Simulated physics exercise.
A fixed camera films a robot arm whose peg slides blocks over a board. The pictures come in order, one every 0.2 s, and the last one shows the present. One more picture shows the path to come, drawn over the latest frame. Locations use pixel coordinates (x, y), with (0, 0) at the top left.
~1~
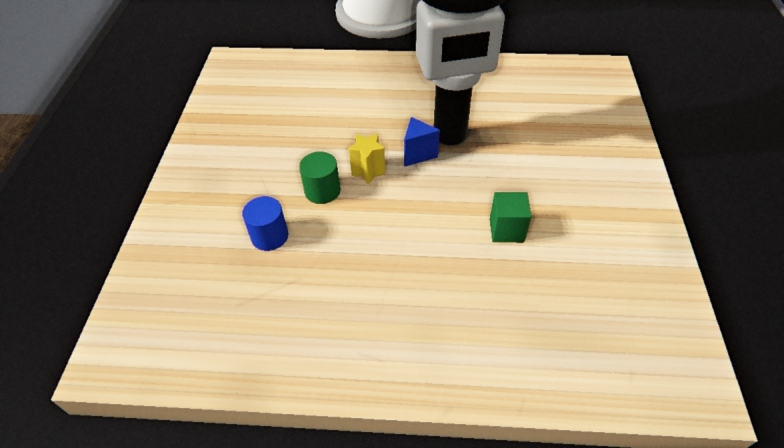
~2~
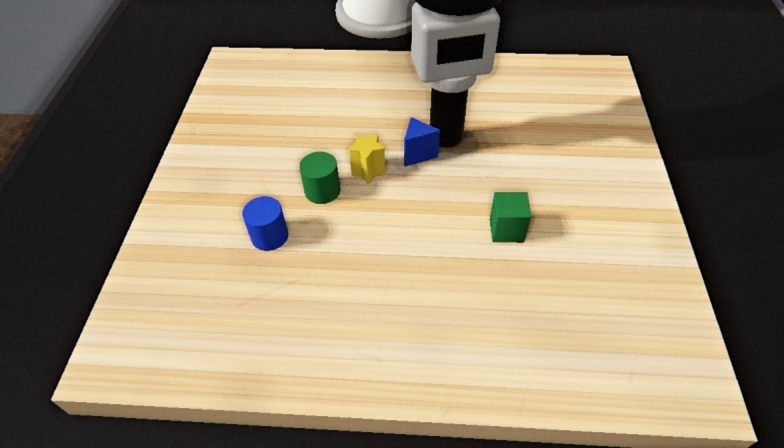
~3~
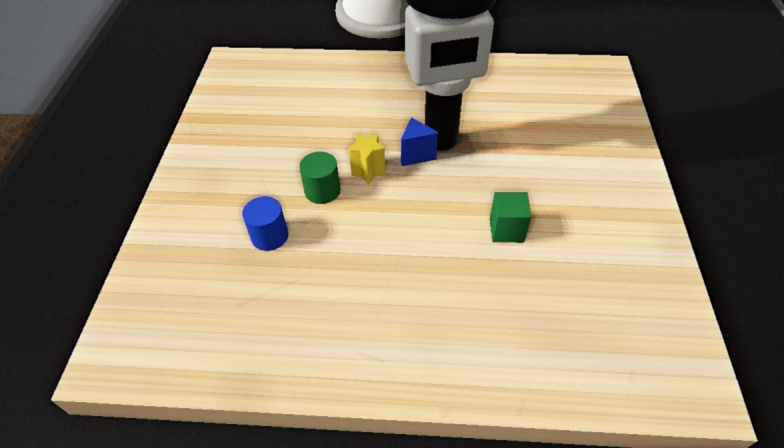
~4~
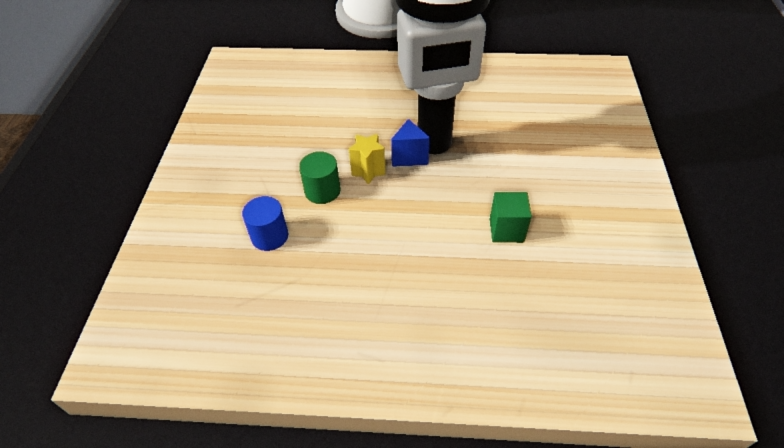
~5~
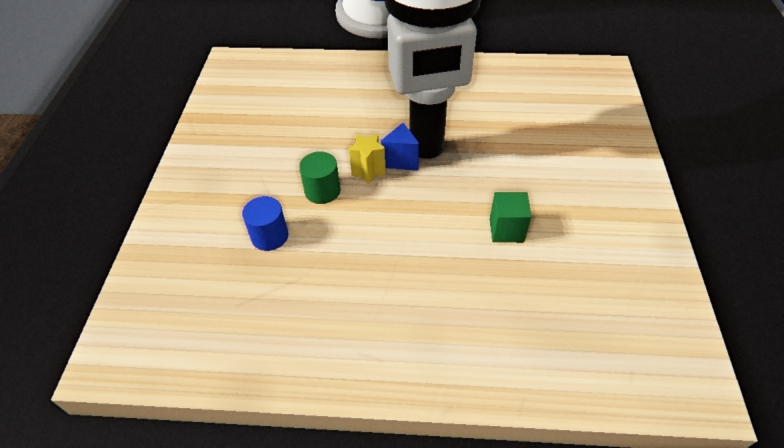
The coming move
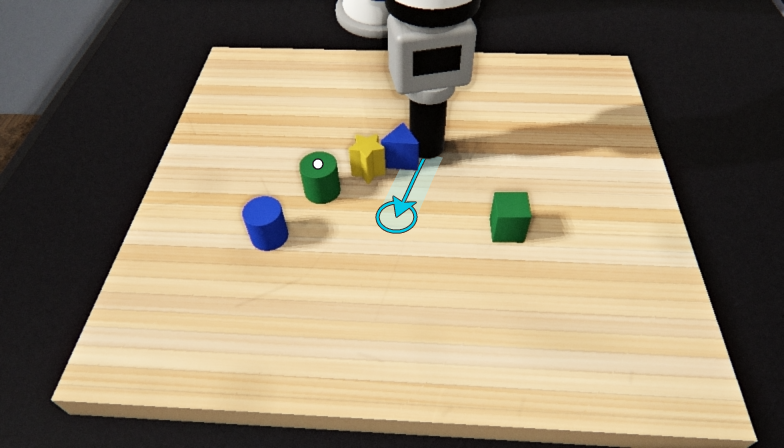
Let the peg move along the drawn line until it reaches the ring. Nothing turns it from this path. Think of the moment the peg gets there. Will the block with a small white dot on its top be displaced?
No
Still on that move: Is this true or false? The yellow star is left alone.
False
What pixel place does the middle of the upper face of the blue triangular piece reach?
Its top centre lands on (386, 144).
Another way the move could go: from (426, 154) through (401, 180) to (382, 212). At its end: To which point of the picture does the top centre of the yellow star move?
By then it is at (339, 147).
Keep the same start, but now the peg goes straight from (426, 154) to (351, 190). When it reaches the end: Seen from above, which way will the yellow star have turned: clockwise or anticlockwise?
It goes anticlockwise.
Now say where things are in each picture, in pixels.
The first frame shows peg tip at (450, 135); block tops, green disc at (318, 164); yellow star at (367, 144); blue triangular piece at (419, 128).
The second frame shows peg at (446, 137); blocks unchanged.
The third frame shows peg at (441, 140); blue triangular piece at (417, 129).
The fourth frame shows peg at (434, 144); blue triangular piece at (410, 132).
The fifth frame shows peg at (427, 148); green disc at (318, 164); yellow star at (367, 144); blue triangular piece at (401, 135).
Path on the board, from (426, 154) to (396, 217); the dot is on the green disc.
On the path given first. One third of the way, peg at (416, 169); yellow star at (357, 146); blue triangular piece at (387, 143), turned 40° clockwise.
Two thirds of the way, peg at (407, 190); yellow star at (356, 146); blue triangular piece at (386, 144), turned 45° clockwise.
At the end, peg at (396, 212); green disc in place; yellow star at (356, 146); blue triangular piece at (386, 144), turned 45° clockwise.
